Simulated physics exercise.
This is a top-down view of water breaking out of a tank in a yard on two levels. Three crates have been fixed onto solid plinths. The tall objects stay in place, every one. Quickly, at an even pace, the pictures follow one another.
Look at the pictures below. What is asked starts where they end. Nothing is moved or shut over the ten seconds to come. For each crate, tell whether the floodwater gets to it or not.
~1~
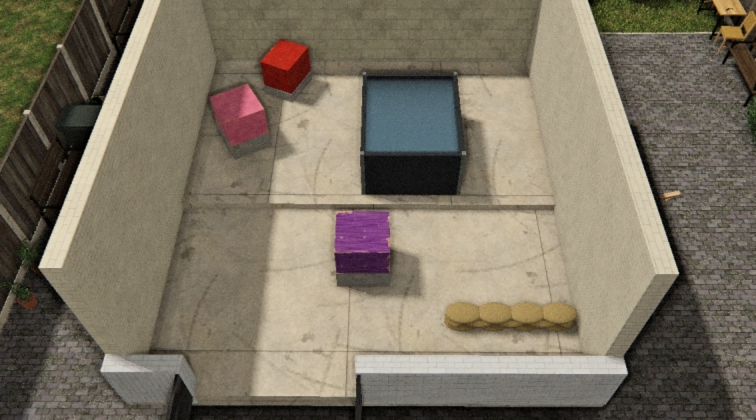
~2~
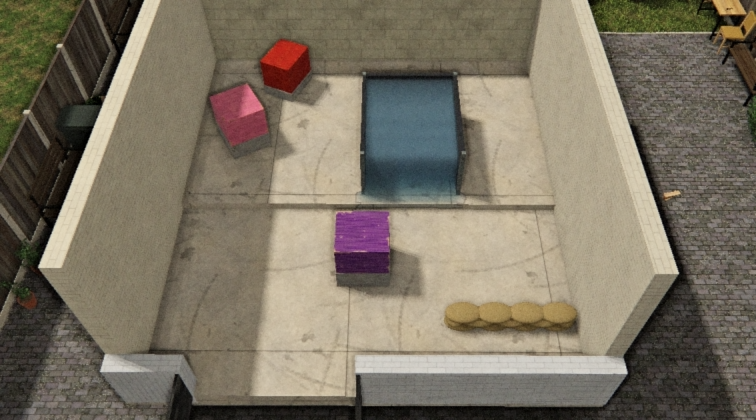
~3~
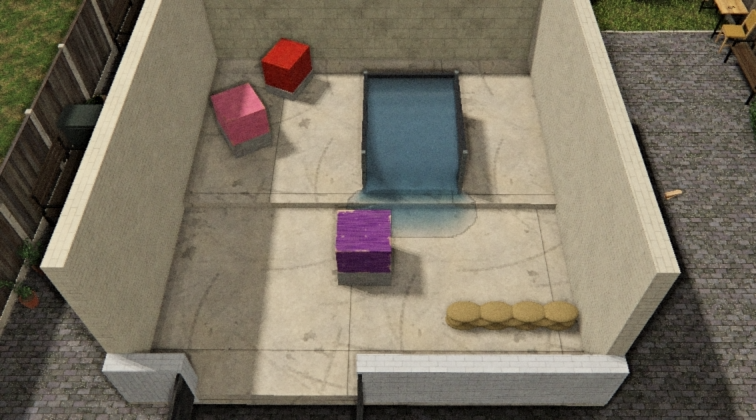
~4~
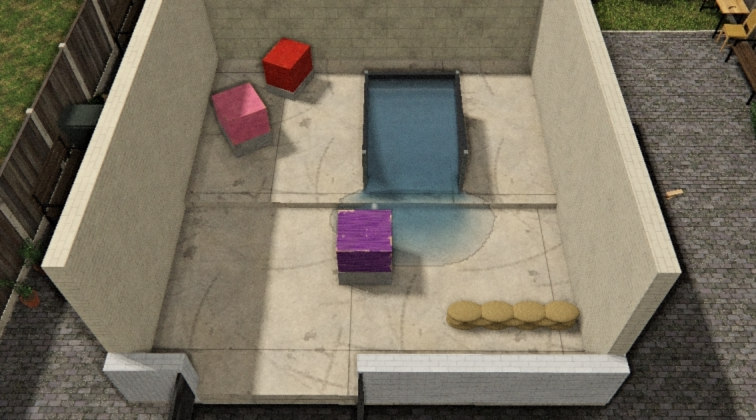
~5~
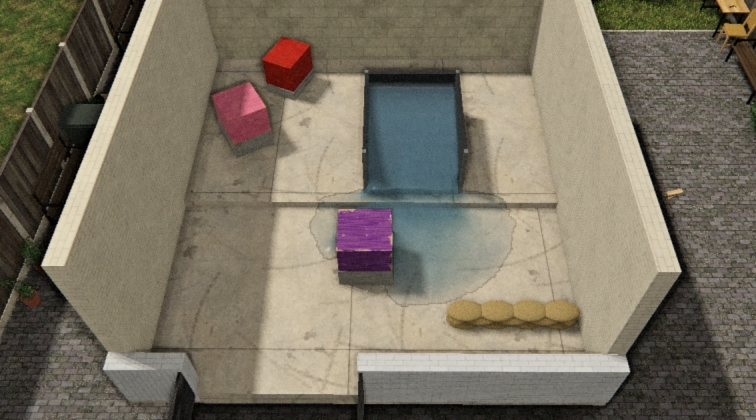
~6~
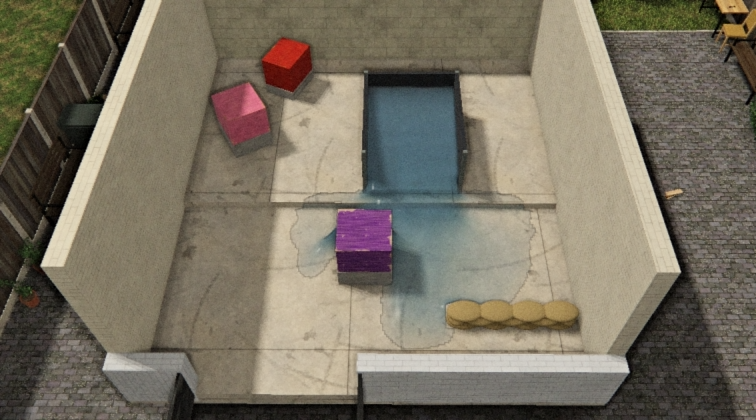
Outcome: The purple crate is within reach. The pink crate is out of reach. The red crate is out of reach.
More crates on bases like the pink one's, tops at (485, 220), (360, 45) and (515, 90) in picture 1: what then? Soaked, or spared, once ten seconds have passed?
Result, in sequence: Is inundated, is missed, is missed.
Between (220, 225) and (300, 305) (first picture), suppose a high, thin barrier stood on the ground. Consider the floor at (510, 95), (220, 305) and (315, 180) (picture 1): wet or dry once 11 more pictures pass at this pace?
One after the other: Not flooded, dry, no water.
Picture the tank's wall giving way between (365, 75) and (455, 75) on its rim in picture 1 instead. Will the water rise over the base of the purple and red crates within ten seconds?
Purple crate is not reached; red crate is reached.
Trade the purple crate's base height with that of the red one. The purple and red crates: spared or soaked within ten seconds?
In short: Purple crate is reached; red crate is not reached.
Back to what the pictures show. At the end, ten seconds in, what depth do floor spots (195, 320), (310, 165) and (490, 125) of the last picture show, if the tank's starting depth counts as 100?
Readings in order: Around 8, 0 and 2 %.
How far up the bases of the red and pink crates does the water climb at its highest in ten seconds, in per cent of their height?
Roughly 0 percent, then 10 percent.
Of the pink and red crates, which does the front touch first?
I'd pick the one in pink.
A moment on, water covers 30 % of the floor; the purple crate water round its plinth, the pink crate not reached, the red crate not reached.
Next, water covers 45 % of the floor; the purple crate water round its plinth, the pink crate not reached, the red crate not reached.
Then, water covers 60 % of the floor; the purple crate water round its plinth, the pink crate water round its plinth, the red crate not reached.
Later, water covers 60 % of the floor; the purple crate water round its plinth, the pink crate water round its plinth, the red crate not reached.
In the end, water covers 65 % of the floor; the purple crate was topped, the pink crate stayed above the water, the red crate stayed above the water.
